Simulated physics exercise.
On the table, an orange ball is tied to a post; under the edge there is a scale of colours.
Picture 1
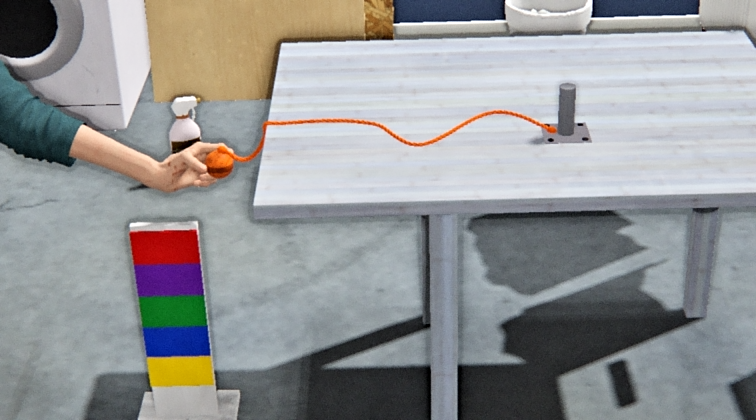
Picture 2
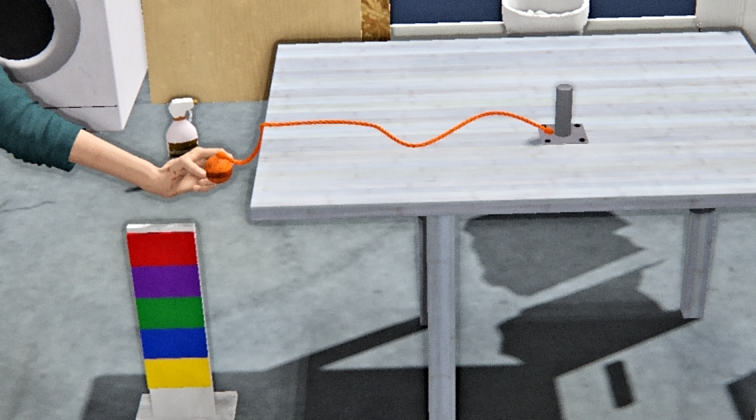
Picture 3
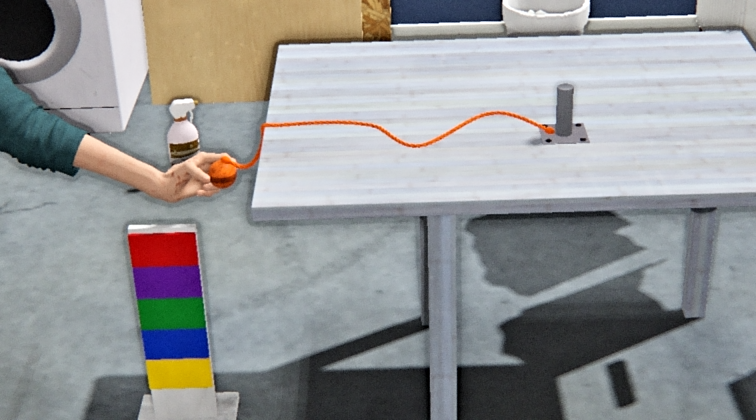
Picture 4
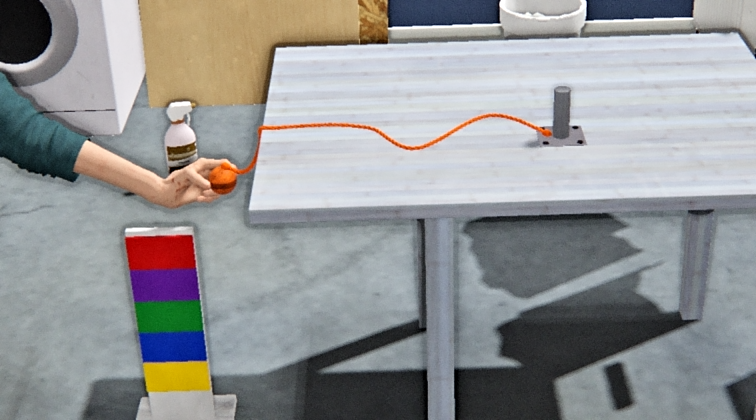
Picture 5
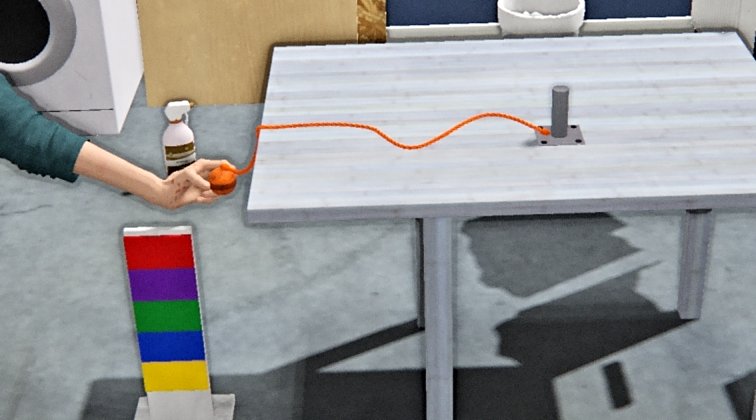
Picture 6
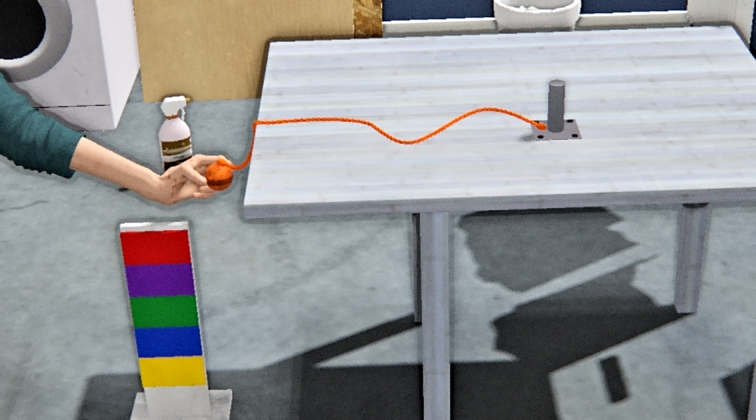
In a room with a concrete floor, a hand at the left holds an orange ball beside a table, above a striped colour scale, its slack cord running to a post on the tabletop; the ball stays almost still throughout.
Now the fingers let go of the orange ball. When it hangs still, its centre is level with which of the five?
With purple.
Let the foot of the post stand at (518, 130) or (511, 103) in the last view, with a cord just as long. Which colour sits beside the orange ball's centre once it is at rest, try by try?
The first case gives green, the second gives green.
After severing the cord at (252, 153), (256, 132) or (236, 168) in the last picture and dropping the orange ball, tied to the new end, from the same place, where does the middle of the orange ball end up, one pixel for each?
Roughly (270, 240), (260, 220), (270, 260).
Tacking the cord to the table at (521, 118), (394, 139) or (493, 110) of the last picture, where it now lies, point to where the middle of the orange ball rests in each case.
Try by try, around (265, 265), (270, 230) and (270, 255).
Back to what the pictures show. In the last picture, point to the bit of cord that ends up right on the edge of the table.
It's the point at about (332, 120).
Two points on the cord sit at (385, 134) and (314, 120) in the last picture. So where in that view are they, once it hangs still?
To (322, 130) for the first and to (256, 152) for the second.
Soon after, ball near (239, 271); level with purple.
After that, ball near (296, 271); level with purple.
And then, ball near (271, 277); level with purple.
In the end, ball near (259, 277); level with purple. The cord holds its middle at purple.
